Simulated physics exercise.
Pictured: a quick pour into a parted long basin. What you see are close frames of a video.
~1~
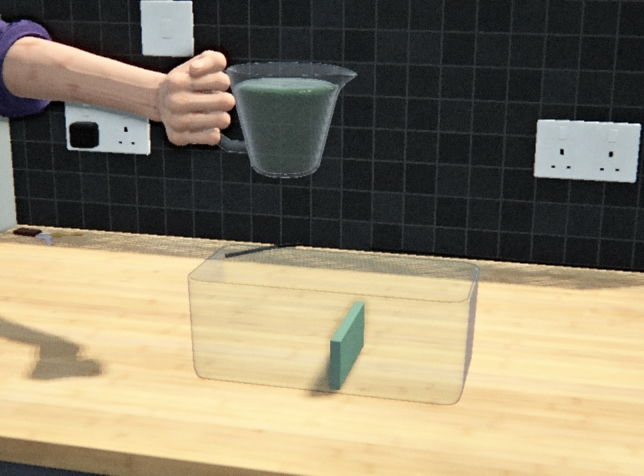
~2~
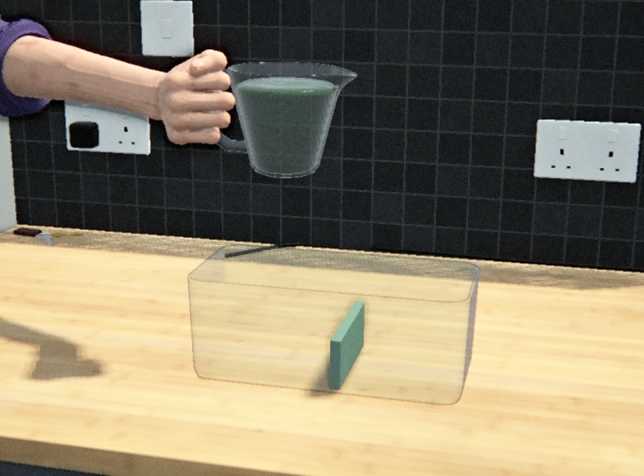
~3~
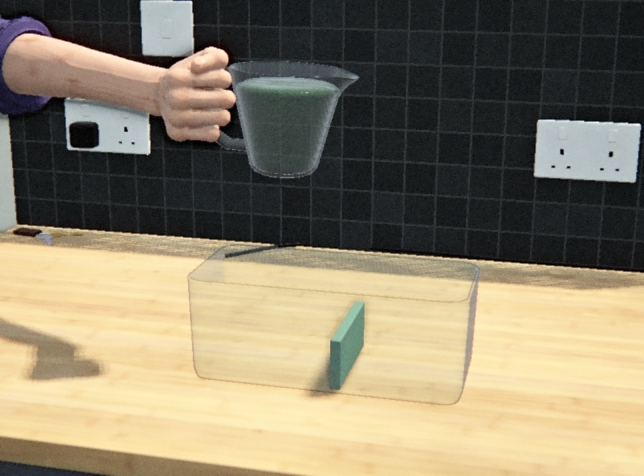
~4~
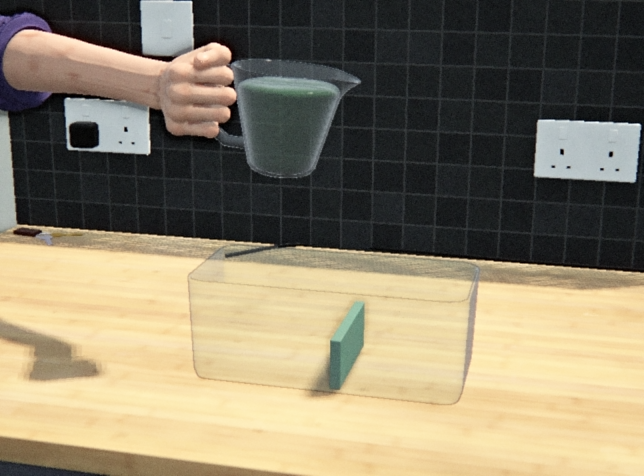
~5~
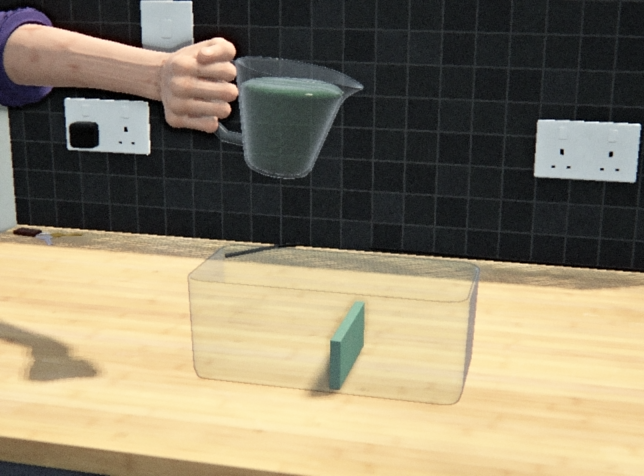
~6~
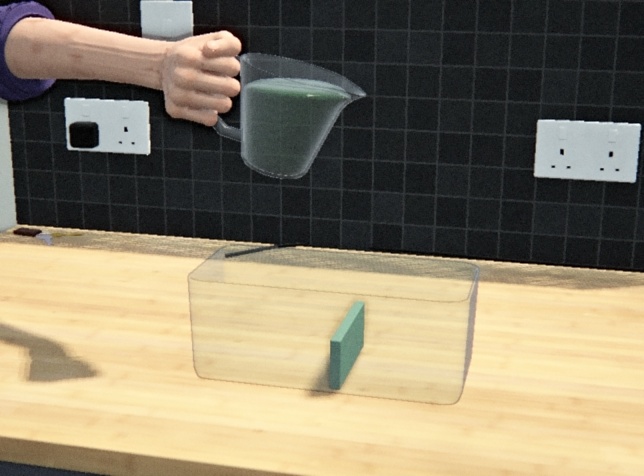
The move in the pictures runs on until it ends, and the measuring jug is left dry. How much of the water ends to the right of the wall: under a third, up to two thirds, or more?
The share right of the wall lands past the two-thirds mark.
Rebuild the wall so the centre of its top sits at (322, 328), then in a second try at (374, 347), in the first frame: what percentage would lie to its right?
Try 1: Some 90 %; try 2: 60 %.
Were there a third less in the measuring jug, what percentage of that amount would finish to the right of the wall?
Roughly 85 in a hundred.
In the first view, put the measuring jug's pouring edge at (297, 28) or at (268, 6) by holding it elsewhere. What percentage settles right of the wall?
In order: Close to 50 and 20 percent.
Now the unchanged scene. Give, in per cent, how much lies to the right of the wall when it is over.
Close to 90 in a hundred.
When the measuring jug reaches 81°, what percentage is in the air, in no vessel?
Around 30 percent.
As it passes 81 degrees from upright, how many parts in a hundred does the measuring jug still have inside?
It still holds around 55 per cent there.
A moment on, the measuring jug is tipped on its side and 54 per cent is still to pour, 0 is left of the wall and 14 right of it.
Next, the measuring jug is tipped right over and 3 per cent is still to pour, 3 is left of the wall and 81 right of it.
Then the measuring jug is tipped right over and 0 per cent is still to pour, 8 is left of the wall and 88 right of it.
Later the measuring jug is tipped right over and 0 per cent is still to pour, 8 is left of the wall and 88 right of it.
Finally, 8 per cent lies left of the wall, 88 right of it and 4 outside.
